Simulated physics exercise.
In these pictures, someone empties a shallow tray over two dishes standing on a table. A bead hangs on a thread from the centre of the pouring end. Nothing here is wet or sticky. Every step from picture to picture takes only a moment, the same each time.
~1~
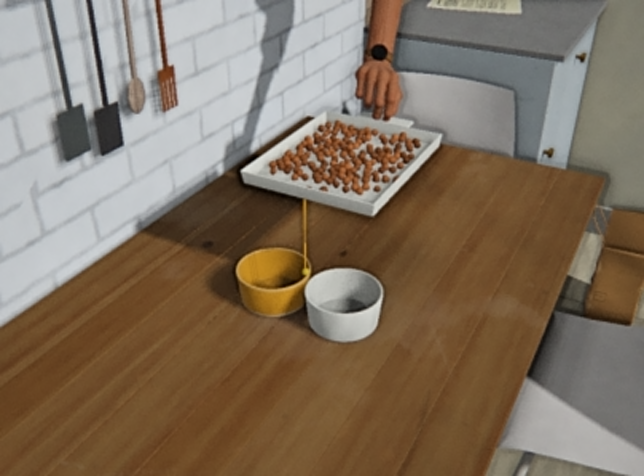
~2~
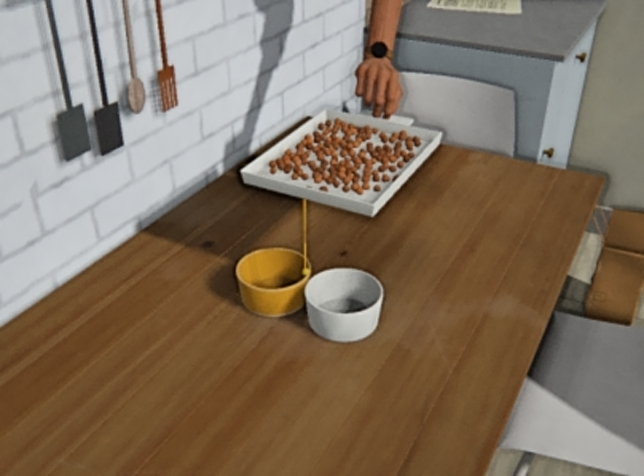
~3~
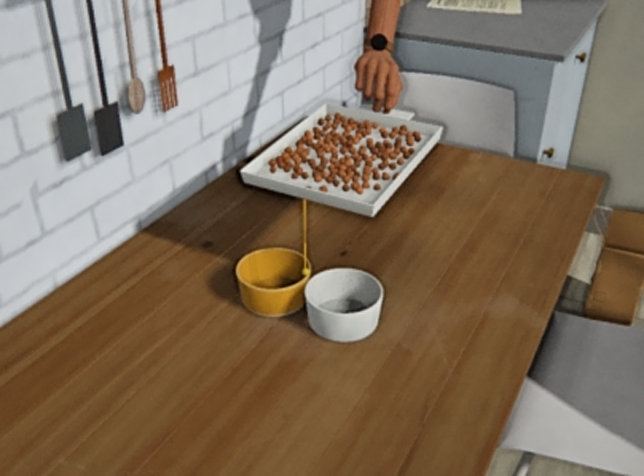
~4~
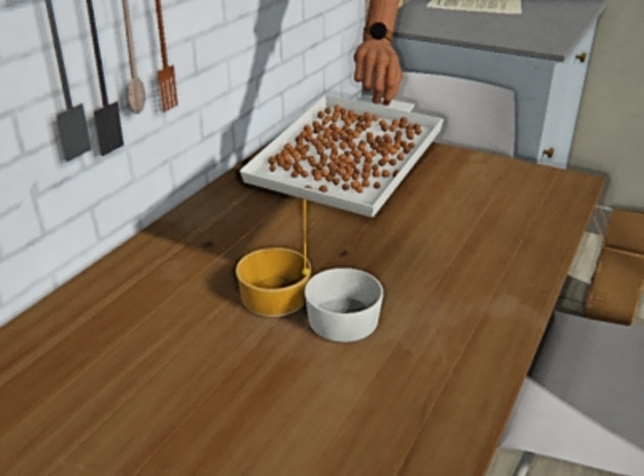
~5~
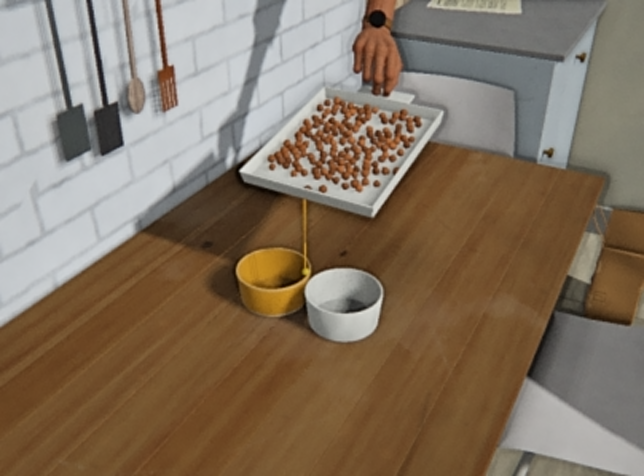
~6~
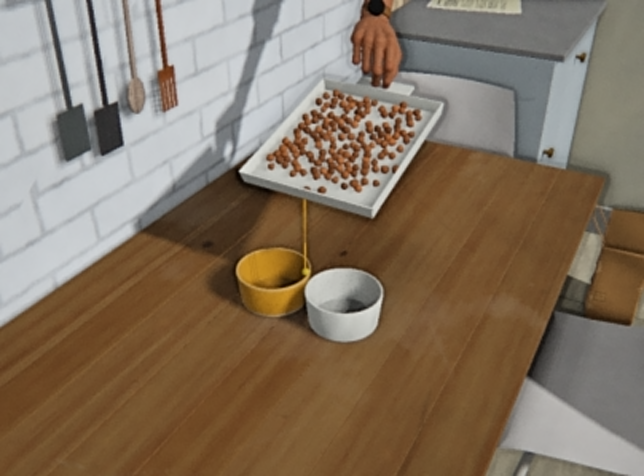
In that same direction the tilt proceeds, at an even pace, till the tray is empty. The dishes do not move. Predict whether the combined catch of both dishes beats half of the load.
The combined catch falls short of half.
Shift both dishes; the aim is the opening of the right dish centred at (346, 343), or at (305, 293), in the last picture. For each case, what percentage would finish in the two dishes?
The first try yields 60% and the second yields 30%.
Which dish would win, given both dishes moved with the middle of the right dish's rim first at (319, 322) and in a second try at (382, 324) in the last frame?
For the first placement, the right-side one; for the second placement, the left-side one.
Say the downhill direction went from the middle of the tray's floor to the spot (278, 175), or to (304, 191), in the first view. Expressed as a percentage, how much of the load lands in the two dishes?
Lab note: Try one about 80 %, try two about 10 %.
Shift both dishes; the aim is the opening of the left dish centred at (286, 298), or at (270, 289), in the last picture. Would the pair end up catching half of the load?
Catch, run one: Past the halfway mark; run two: Past the halfway mark.
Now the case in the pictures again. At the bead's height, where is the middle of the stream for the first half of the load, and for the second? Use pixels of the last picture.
I'd say close to (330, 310) at first and close to (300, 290) later on.
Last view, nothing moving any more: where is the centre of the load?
(298, 360).
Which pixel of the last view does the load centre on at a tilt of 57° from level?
(320, 162).
Just after the last frame, tray tipped steeply; almost all on the tray; just a few in the air.
A moment on, tray tipped right over; roughly two thirds on the tray; just a few in the right dish; about a tenth outside both; roughly a quarter in the air.
Further on, tray tipped past a quarter turn; about a tenth in the right dish; the larger part outside both.
When it is over, tray tipped past a quarter turn; about a tenth in the right dish; not one in the left dish; the larger part outside both.
